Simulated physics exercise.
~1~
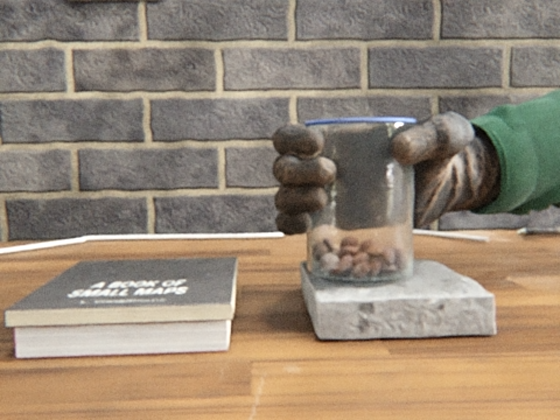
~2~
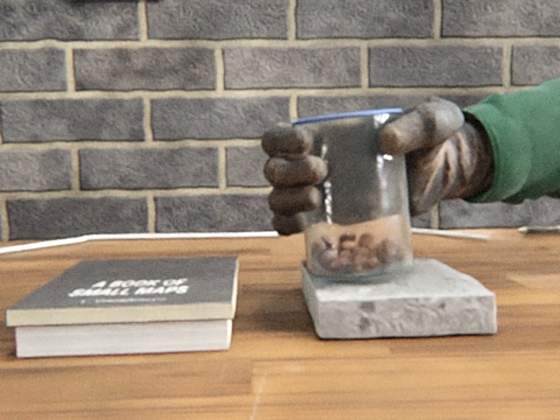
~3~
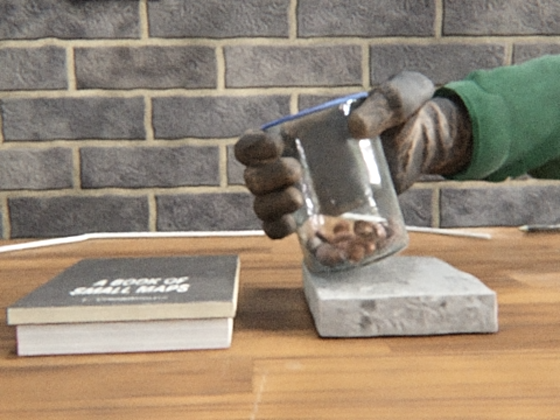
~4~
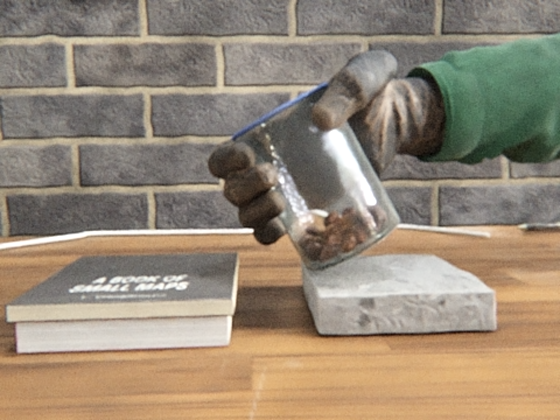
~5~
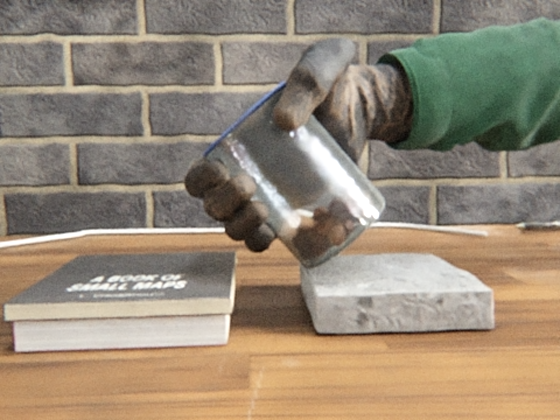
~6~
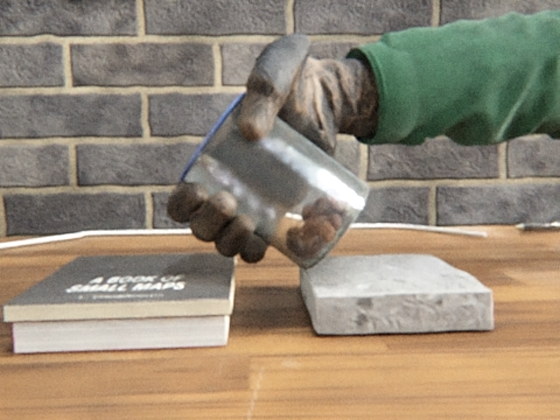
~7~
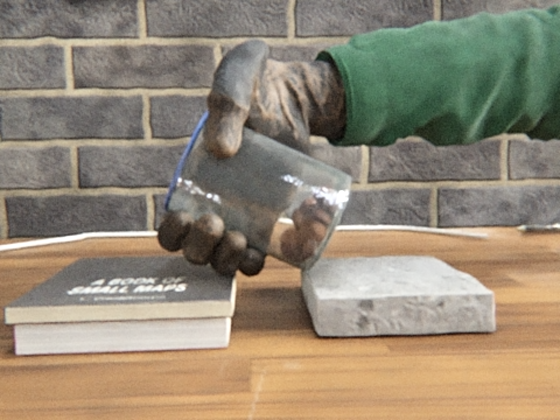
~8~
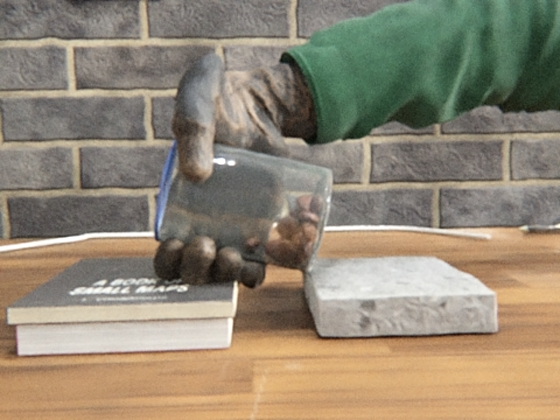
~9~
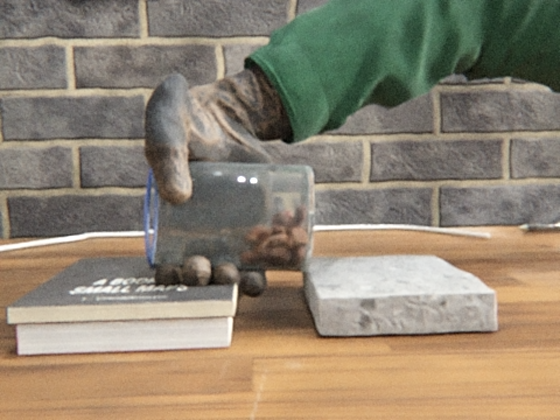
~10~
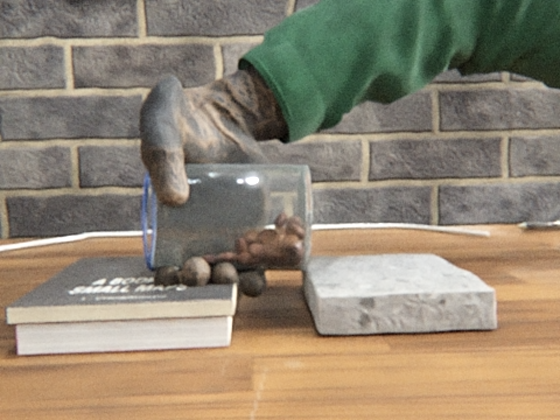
In this clip, a gloved hand lifts a glass jar of small brown pieces off a gray slab, tips it leftward, and lowers it onto its side against the edge of a stack of books, where it is held nearly horizontal with the pieces still inside.
